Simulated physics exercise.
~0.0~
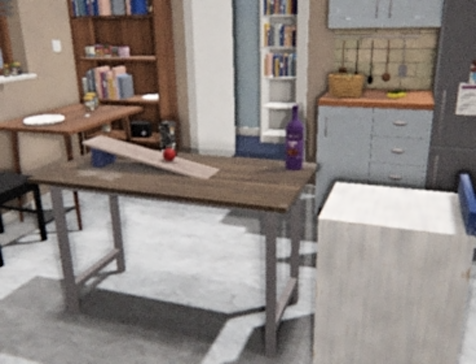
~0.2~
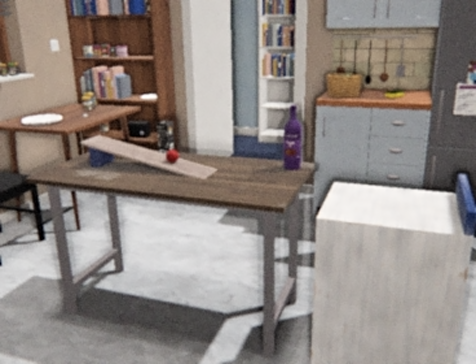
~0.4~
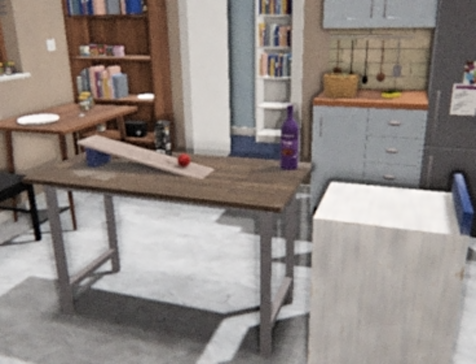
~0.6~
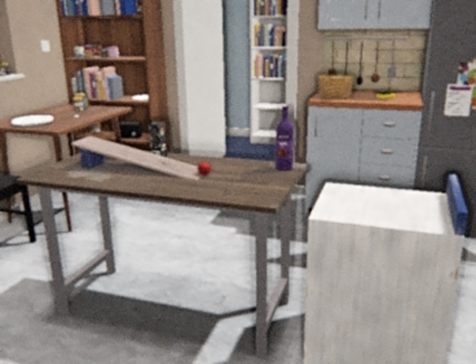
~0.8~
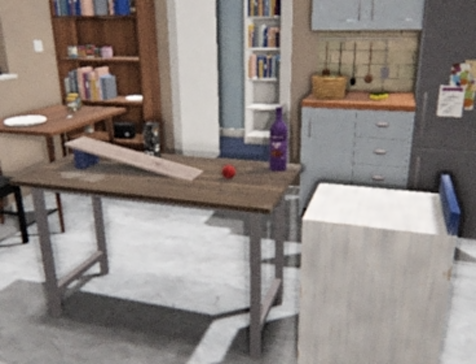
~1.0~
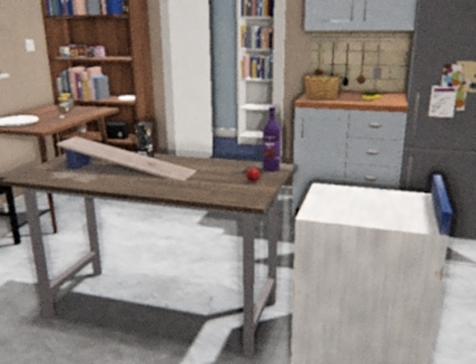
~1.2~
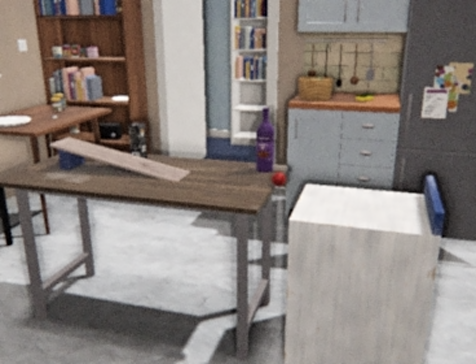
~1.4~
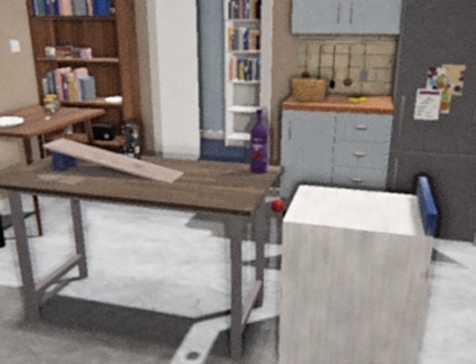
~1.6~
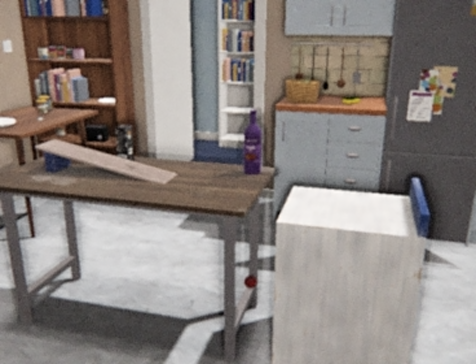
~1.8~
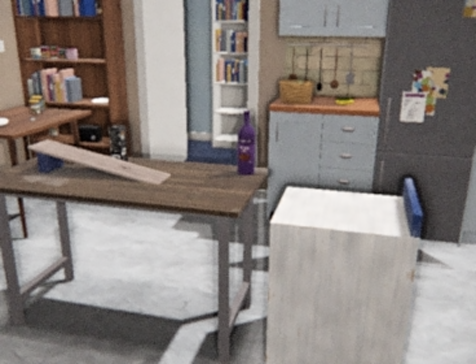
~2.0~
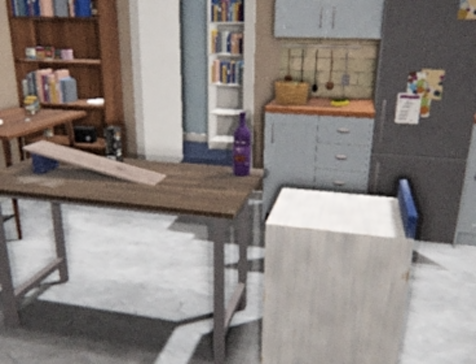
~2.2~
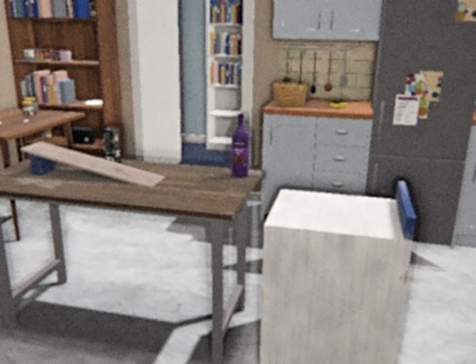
A red ball rolls down a ramp, crosses the table and drops into the gap.
